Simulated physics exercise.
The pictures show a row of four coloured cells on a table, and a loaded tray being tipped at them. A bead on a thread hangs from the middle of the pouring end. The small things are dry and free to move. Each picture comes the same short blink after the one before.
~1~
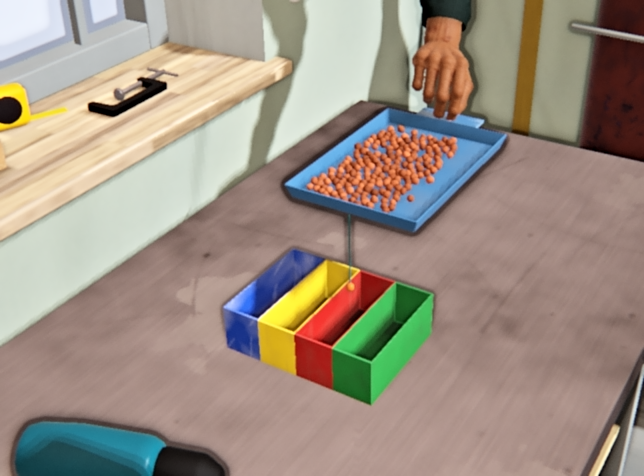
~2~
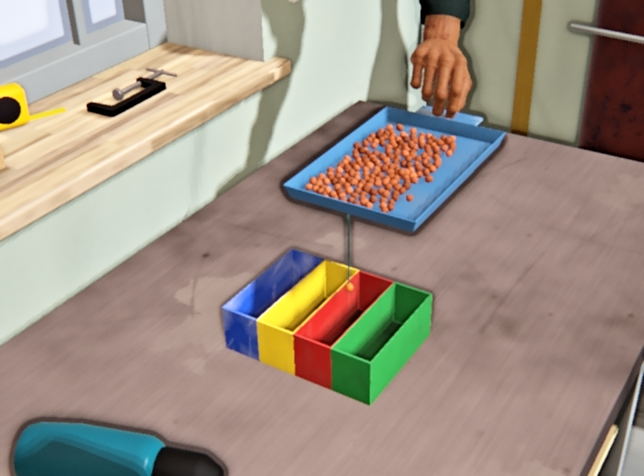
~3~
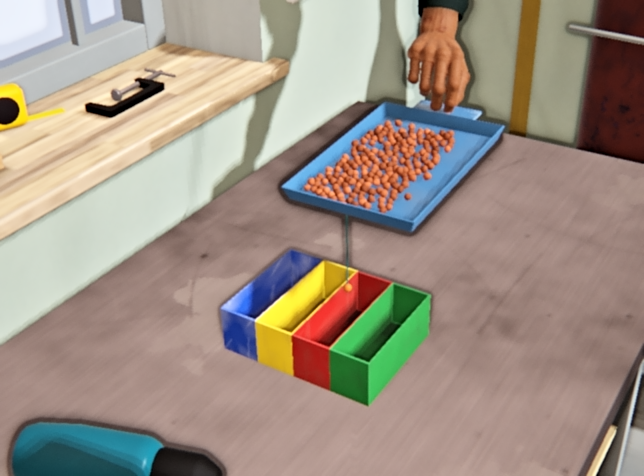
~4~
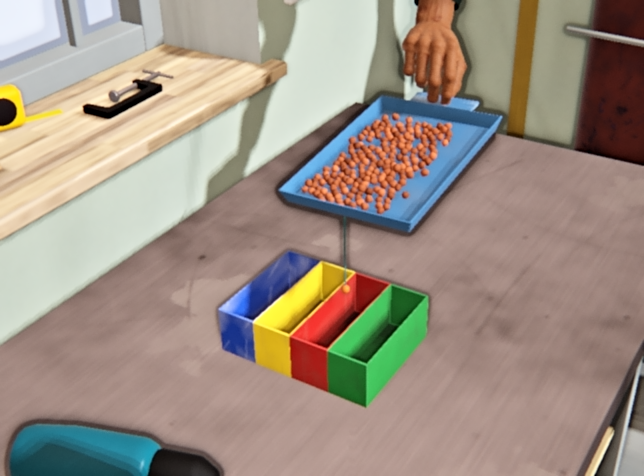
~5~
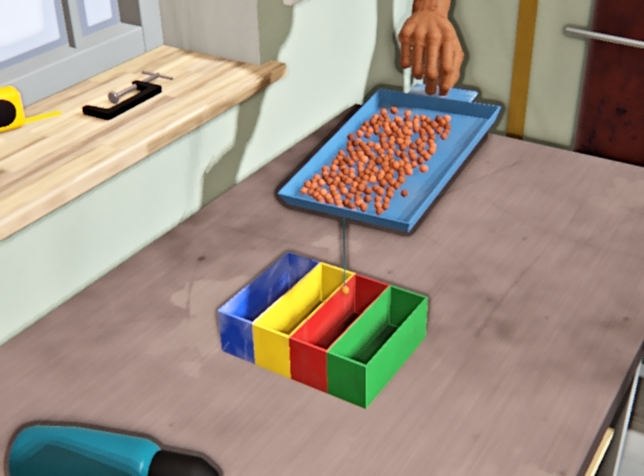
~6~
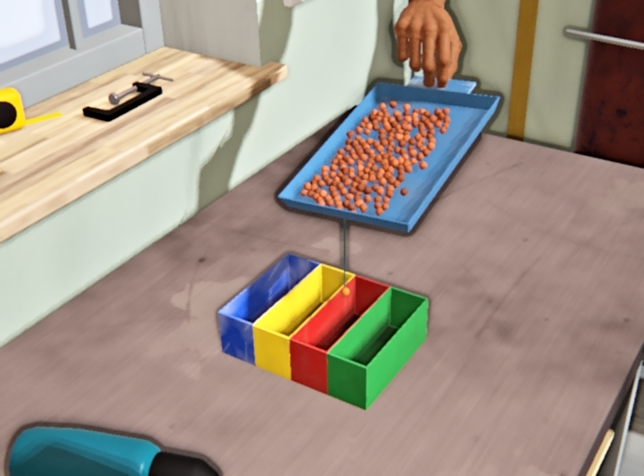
A blue tray of orange-brown pellets is on the far side of a brownish table in a workshop, seen from above at an angle. In front of it are joined blue, yellow, red and green cells, left to right, with a small bead hanging on a thread and a teal object at lower left. A hand slowly raises the tray's far end, its near edge dipping slightly left, while the view drifts barely.
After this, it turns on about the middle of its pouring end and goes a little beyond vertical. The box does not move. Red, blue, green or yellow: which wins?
Most goes to the blue cell.
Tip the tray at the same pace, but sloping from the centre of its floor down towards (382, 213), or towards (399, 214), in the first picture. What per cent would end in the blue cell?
In turn 0 and 0 in a hundred.
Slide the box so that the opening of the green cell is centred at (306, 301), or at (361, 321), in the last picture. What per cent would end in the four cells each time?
The first gives 90 %, the second 100 %.
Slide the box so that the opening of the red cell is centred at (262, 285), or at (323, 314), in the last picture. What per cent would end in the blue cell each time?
In turn 0 and 30 in a hundred.
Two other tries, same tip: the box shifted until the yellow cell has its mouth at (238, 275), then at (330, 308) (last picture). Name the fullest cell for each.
First that red cell, then the blue cell.
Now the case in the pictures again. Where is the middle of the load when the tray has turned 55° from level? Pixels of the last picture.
At about (339, 157).
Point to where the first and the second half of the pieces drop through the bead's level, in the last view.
Early half (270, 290), late half (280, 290).
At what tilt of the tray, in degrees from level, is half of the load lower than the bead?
Roughly 95°.
Soon, tray tipped steeply; all on the tray.
A while on, tray tipped right over; about a third on the tray; about a quarter in the blue cell; a small part in the yellow cell; a stray few in the red cell; about a quarter falling or outside the box.
Towards the end, tray tipped past a quarter turn; about half in the blue cell; about a third in the yellow cell; a small part in the red cell; a stray few in the green cell; a small part falling or outside the box.
Finally, tray tipped past a quarter turn; about half in the blue cell; about a third in the yellow cell; a small part in the red cell; a stray few in the green cell; a small part outside the box.
